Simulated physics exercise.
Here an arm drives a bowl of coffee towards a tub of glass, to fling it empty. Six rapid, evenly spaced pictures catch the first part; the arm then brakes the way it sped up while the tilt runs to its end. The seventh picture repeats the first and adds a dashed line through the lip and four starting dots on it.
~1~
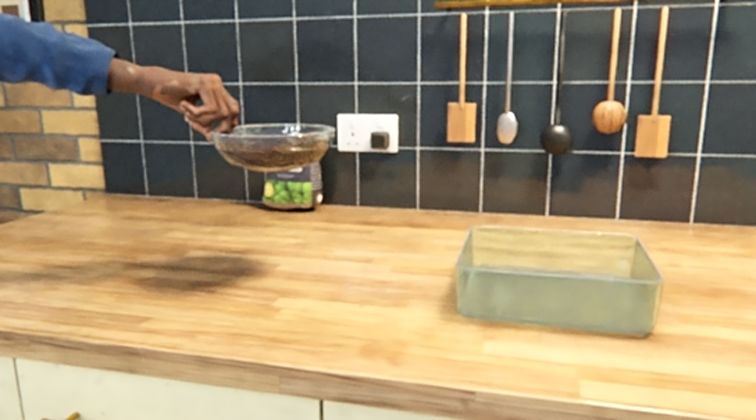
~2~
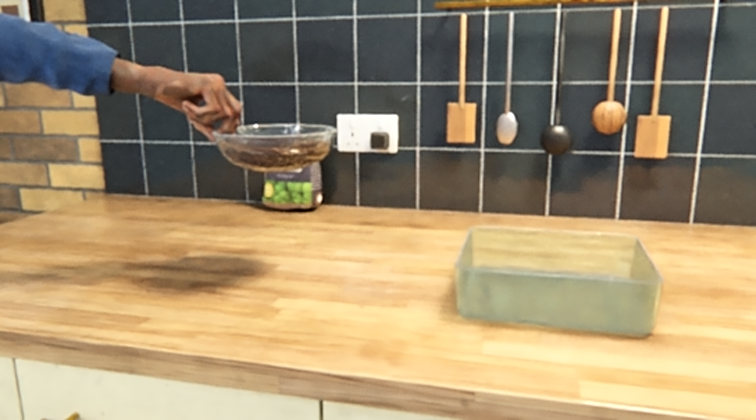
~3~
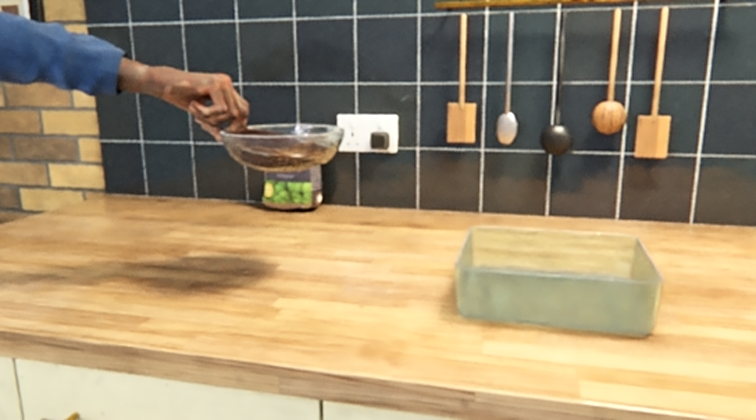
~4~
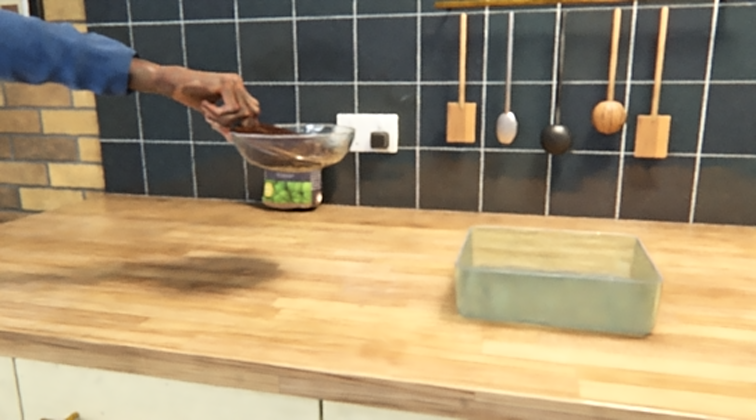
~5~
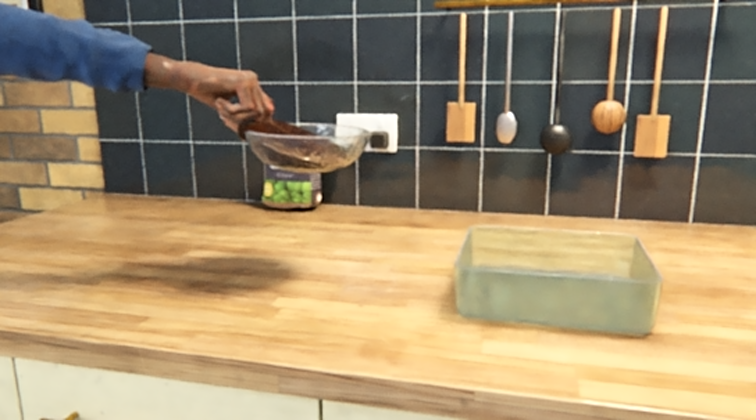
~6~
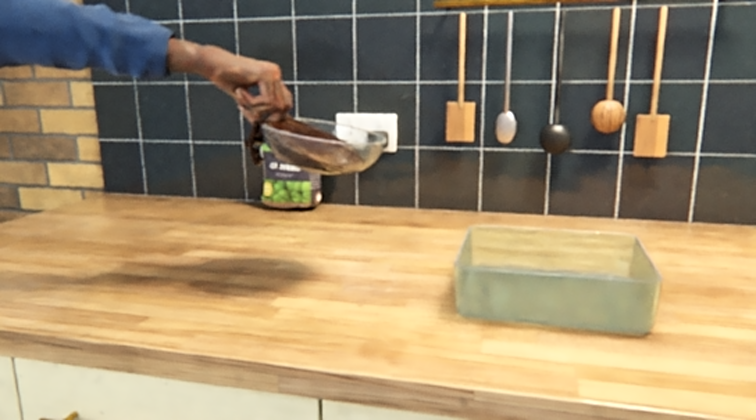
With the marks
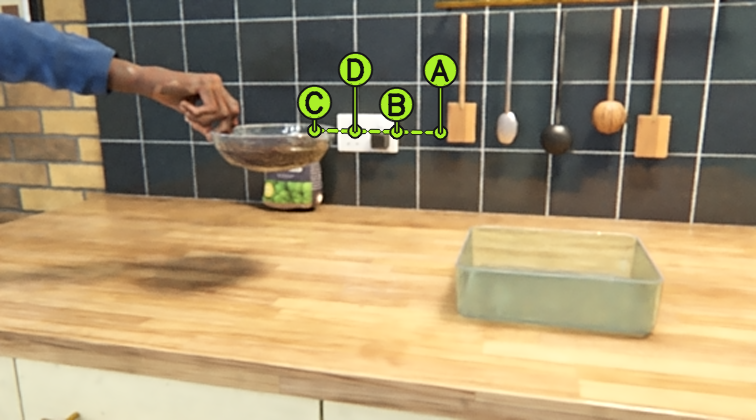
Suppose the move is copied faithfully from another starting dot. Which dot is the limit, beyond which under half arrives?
I would pick dot D.
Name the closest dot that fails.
It is C.
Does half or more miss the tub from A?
No, not at all.
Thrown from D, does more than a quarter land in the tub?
Yes.
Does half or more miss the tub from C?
Yes, that goes wrong.
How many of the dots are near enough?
Three of the four.
On the marked copy, A at (440, 132); B at (396, 132); C at (314, 130); D at (355, 131).
With A, about 82 % lands in the tub, 11 % falls short and 8 % goes beside or beyond.
With B, about 71 % lands in the tub, 12 % falls short and 17 % goes beside or beyond.
With C, about 31 % lands in the tub, 64 % falls short and 5 % goes beside or beyond.
With D, about 64 % lands in the tub, 25 % falls short and 11 % goes beside or beyond.
